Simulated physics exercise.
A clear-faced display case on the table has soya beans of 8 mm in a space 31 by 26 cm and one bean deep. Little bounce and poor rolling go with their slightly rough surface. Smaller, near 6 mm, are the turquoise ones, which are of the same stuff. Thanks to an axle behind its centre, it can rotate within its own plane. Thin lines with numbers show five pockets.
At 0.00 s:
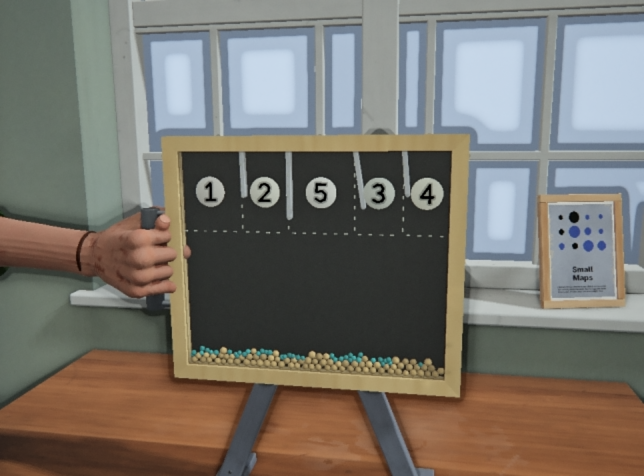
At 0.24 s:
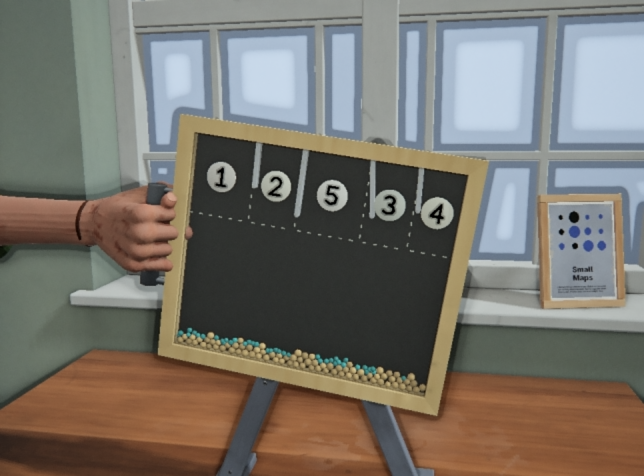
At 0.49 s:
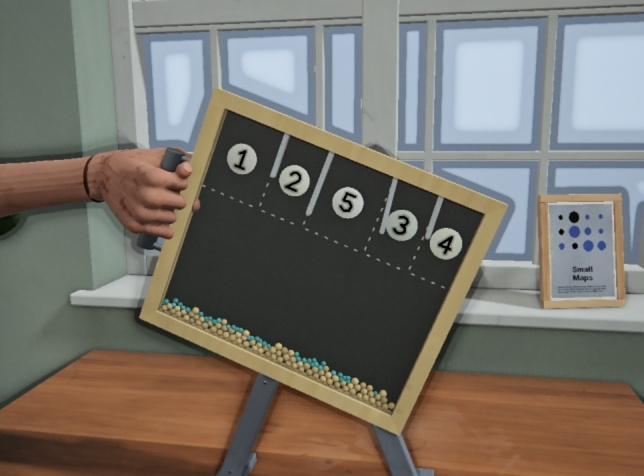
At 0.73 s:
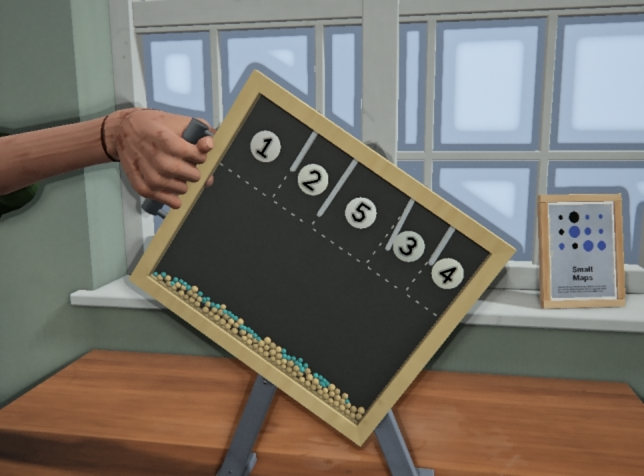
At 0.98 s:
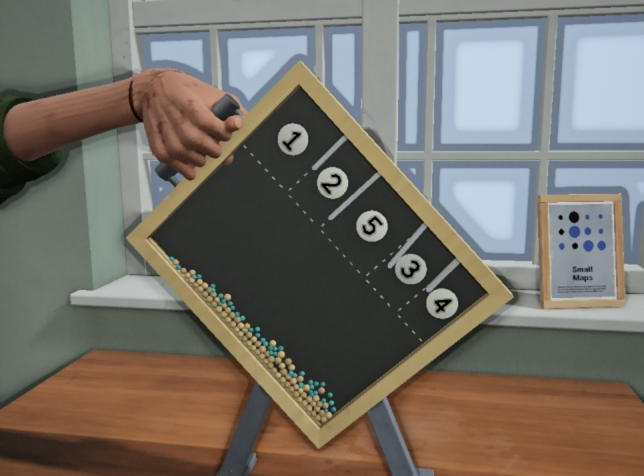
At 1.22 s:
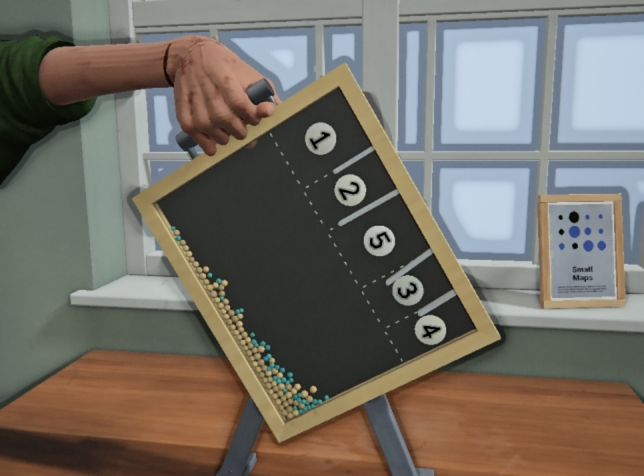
On a wooden table by a window, a hand grips the handle of a framed dark panel with numbered pockets and steadily rotates it clockwise, while the tan and turquoise beans inside shift along its lower edges.
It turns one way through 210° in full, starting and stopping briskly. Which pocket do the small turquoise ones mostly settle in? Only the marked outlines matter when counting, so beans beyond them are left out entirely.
Mostly in 3.
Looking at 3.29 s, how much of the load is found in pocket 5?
Share: Close to 0 percent.
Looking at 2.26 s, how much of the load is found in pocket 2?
0 percent.
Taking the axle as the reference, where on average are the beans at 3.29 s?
The middle sits around 12 cm left of it and 8 cm below it.
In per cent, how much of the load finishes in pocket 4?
The answer is near 55 percent.
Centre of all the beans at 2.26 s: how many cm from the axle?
Left by about 10 cm and below by about 10 cm.
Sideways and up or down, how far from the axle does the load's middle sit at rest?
Some 14 cm left and 3 cm below.
After 2.26 s, it stands 114° clockwise; no. 4, 5 %; small ones, no. 4, 5 %.
After 3.29 s, it stands 167° clockwise; no. 3, 5 %, no. 4, 65 %; small ones, no. 3, 5 %, no. 4, 40 %.
After 4.18 s, it has come round 210° clockwise; no. 3, 45 %, no. 4, 55 %; small ones, no. 3, 60 %, no. 4, 40 %.
All still by 4.7 s, it has come round 210° clockwise; no. 1, 0 %, no. 2, 0 %, no. 3, 45 %, no. 4, 55 %, no. 5, 0 %; small ones, no. 3, 60 %, no. 4, 40 %, no. 5, 5 %.
